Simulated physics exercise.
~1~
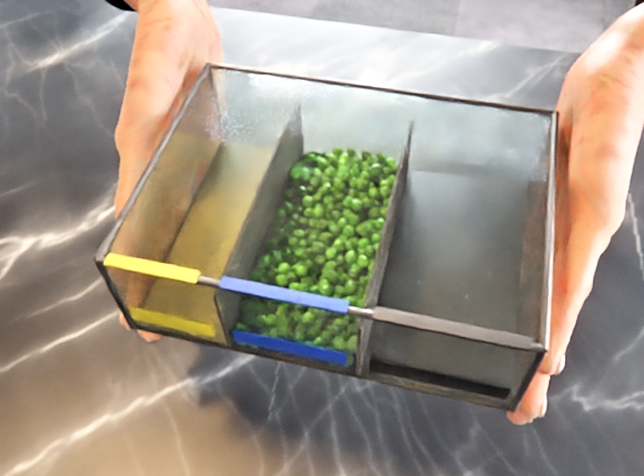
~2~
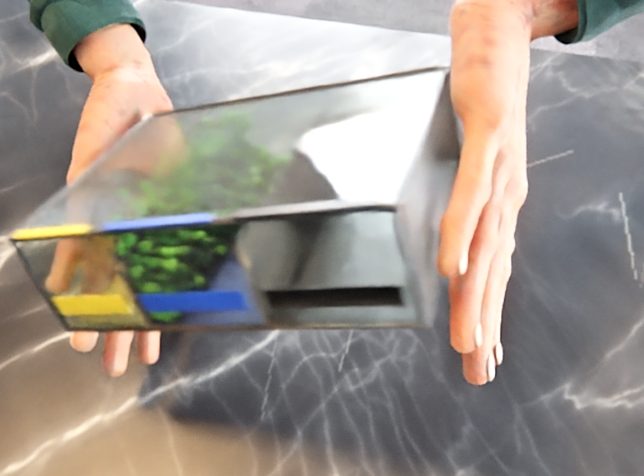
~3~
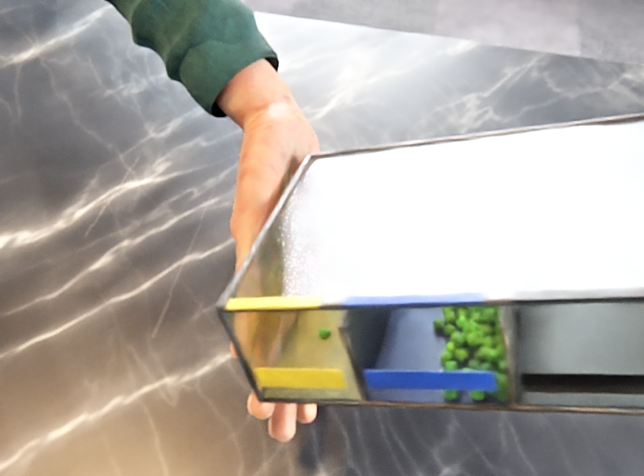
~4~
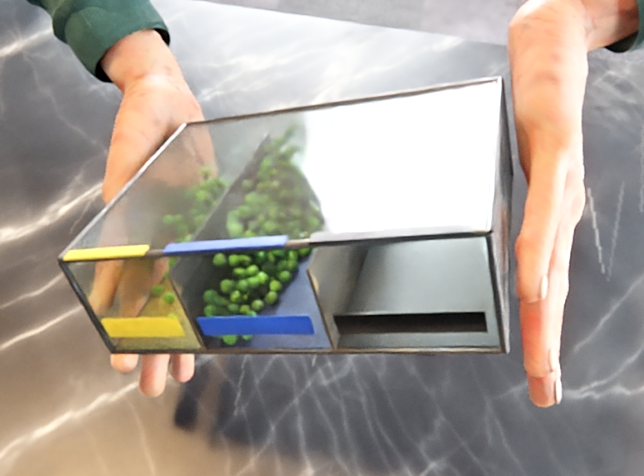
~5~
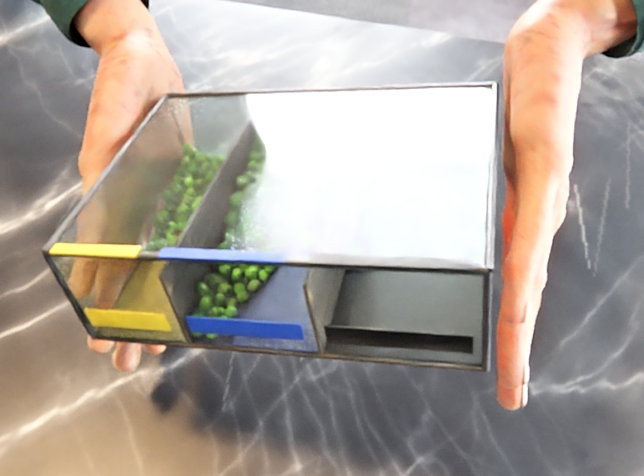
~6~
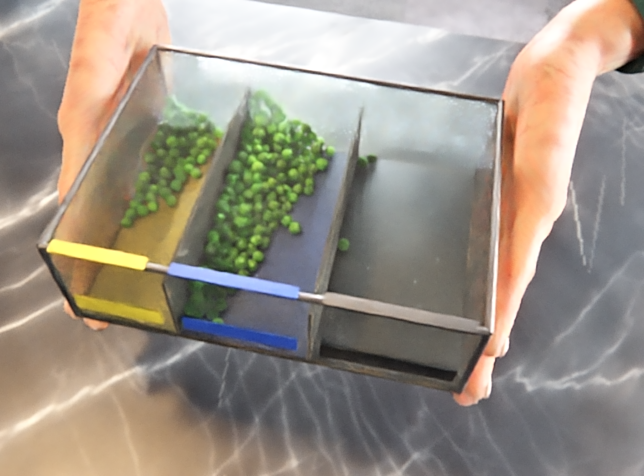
Hands tilting and shaking a clear-lidded box, spilling green peas from the blue compartment into the yellow, most staying in blue.
